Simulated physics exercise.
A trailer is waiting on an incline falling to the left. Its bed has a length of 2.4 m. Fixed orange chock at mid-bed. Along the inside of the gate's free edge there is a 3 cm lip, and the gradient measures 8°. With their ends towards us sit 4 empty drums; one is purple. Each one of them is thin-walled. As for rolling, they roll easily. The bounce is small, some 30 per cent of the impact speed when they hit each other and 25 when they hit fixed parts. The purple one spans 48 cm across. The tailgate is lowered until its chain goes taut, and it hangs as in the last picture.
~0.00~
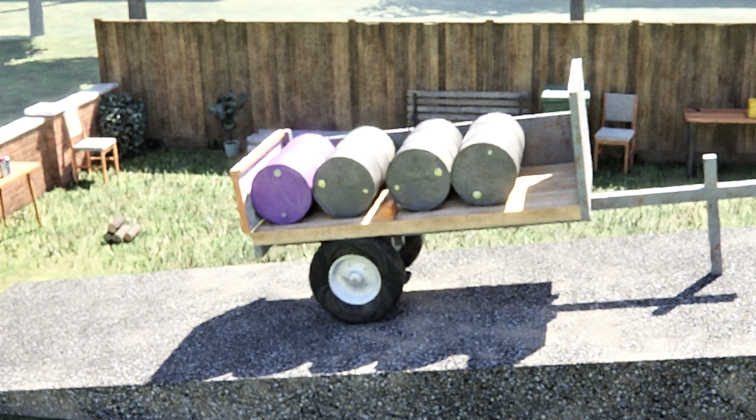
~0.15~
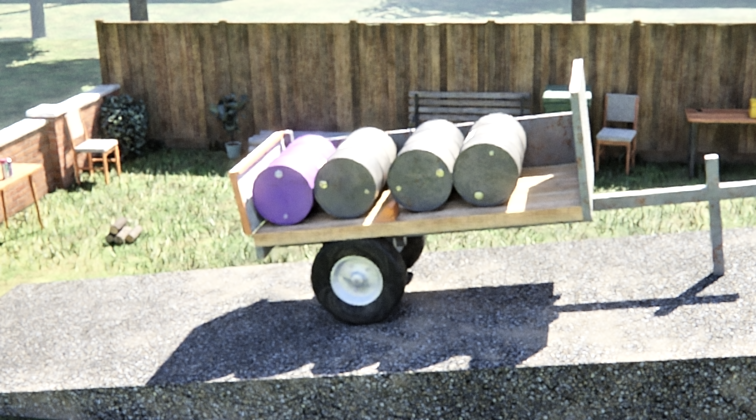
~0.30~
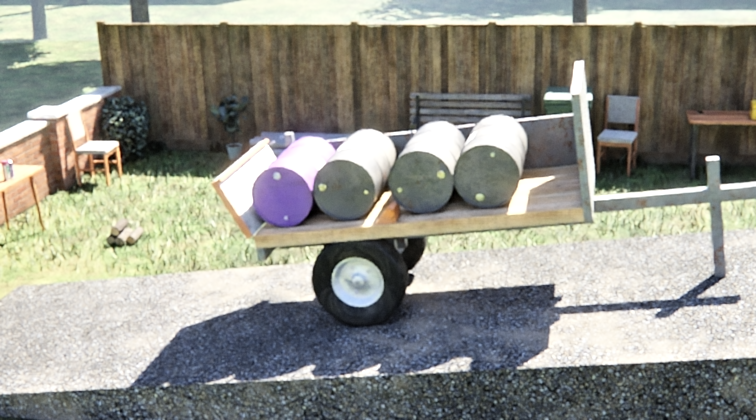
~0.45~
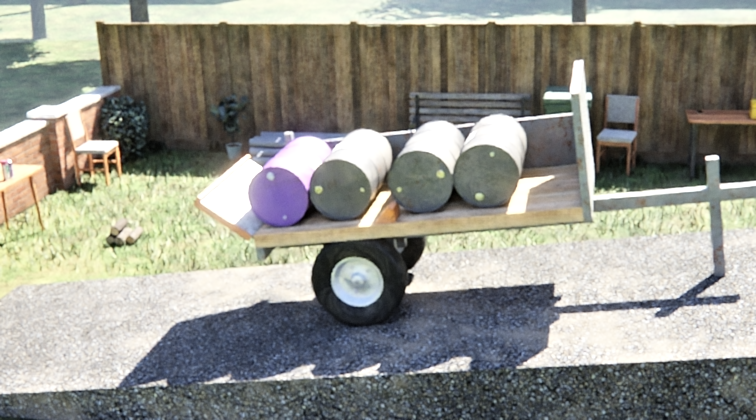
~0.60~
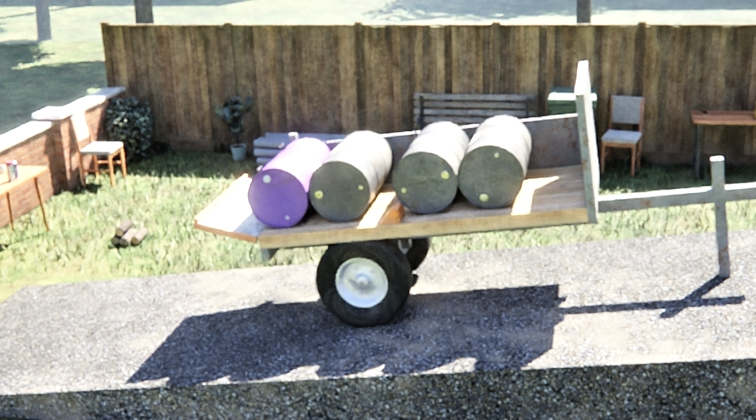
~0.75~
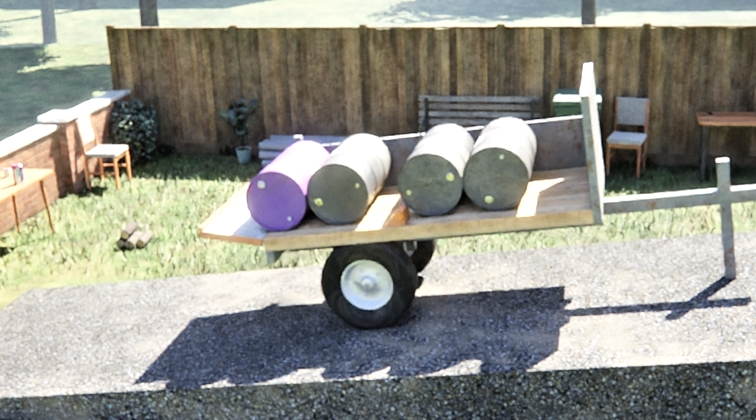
On a sloping path, a trailer's left gate swings down beside four drums, one purple.
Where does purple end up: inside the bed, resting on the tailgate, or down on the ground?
It ends up resting on the tailgate.
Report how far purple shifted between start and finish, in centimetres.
Purple shifts by 50.
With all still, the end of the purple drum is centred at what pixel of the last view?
Look near pixel (226, 197).
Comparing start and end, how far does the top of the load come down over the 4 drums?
Some 0 centimetres.
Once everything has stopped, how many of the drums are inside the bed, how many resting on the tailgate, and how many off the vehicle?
That gives 3, then 1, then 0.
After 1.1 s, purple is on the gate, 5 cm past the hinge, rolling left; 0 gone off the back.
After 1.3 s, purple is on the gate, 15 cm past the hinge, rolling left; 0 gone off the back.
At rest (2.4 s), purple is on the gate, 30 cm past the hinge; 0 gone off the back.
